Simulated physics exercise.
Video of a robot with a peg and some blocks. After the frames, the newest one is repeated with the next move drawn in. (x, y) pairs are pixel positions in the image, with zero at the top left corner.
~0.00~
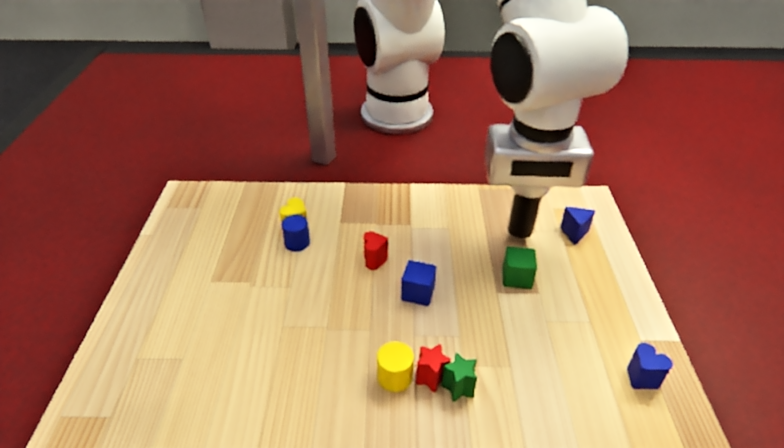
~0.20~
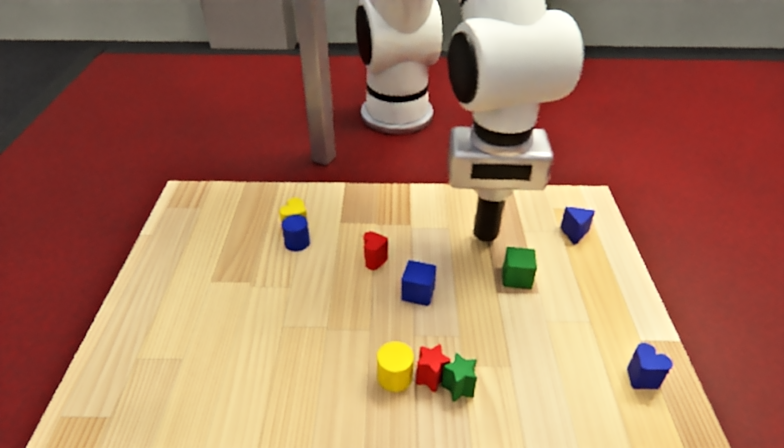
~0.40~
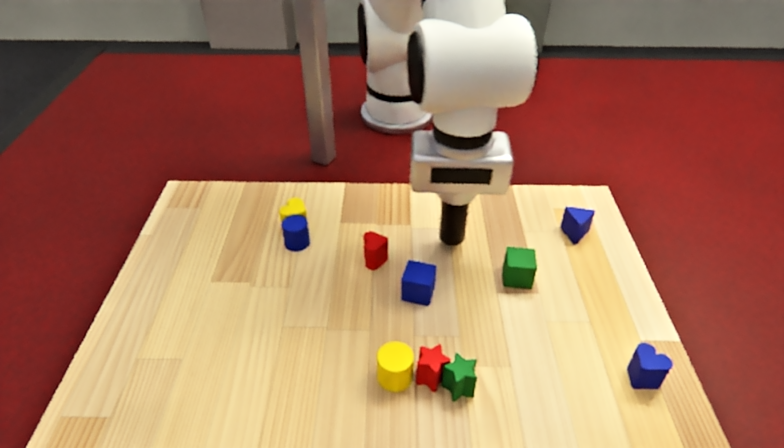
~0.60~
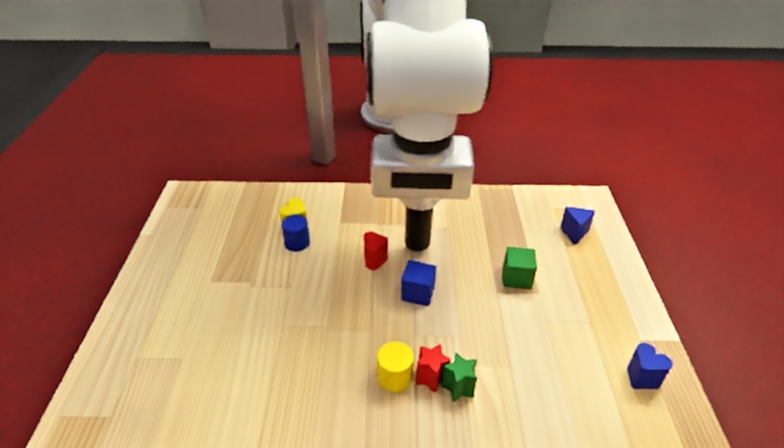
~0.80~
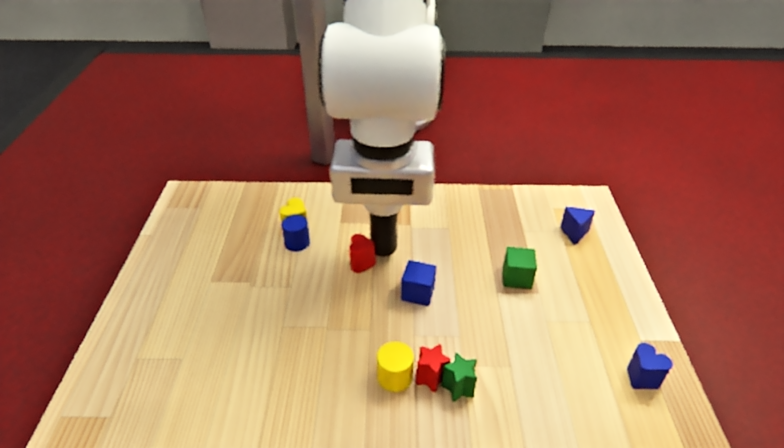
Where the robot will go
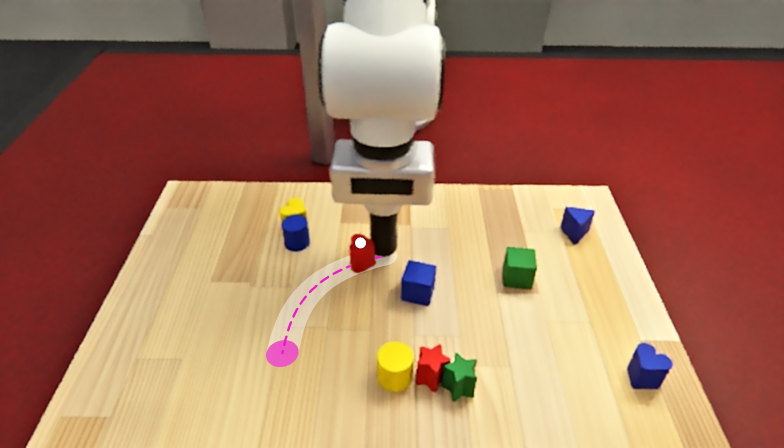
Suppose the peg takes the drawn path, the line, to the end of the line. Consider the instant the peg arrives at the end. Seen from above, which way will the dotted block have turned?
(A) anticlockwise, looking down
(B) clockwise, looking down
The answer is B.
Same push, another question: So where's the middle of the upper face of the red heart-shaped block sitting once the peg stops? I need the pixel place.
About (274, 276).
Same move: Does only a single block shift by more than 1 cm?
Yes, it checks out.
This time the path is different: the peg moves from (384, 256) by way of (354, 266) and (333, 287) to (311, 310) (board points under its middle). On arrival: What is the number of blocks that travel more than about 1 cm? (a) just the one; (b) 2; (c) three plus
a.
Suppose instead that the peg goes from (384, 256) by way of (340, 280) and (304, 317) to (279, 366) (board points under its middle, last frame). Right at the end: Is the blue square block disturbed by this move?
It holds its position.
The drawn path runs from (384, 256) over (336, 273) and (299, 306) to (282, 353); the dot is on the red heart-shaped block.
What follows on the original path. One third of the way, peg at (334, 266); red heart-shaped block at (309, 260), turned 15° clockwise.
Two thirds of the way, peg at (298, 299); red heart-shaped block at (274, 276), turned 60° clockwise.
At the end, peg at (281, 346); red heart-shaped block at (274, 276), turned 60° clockwise; blue square block not moved.
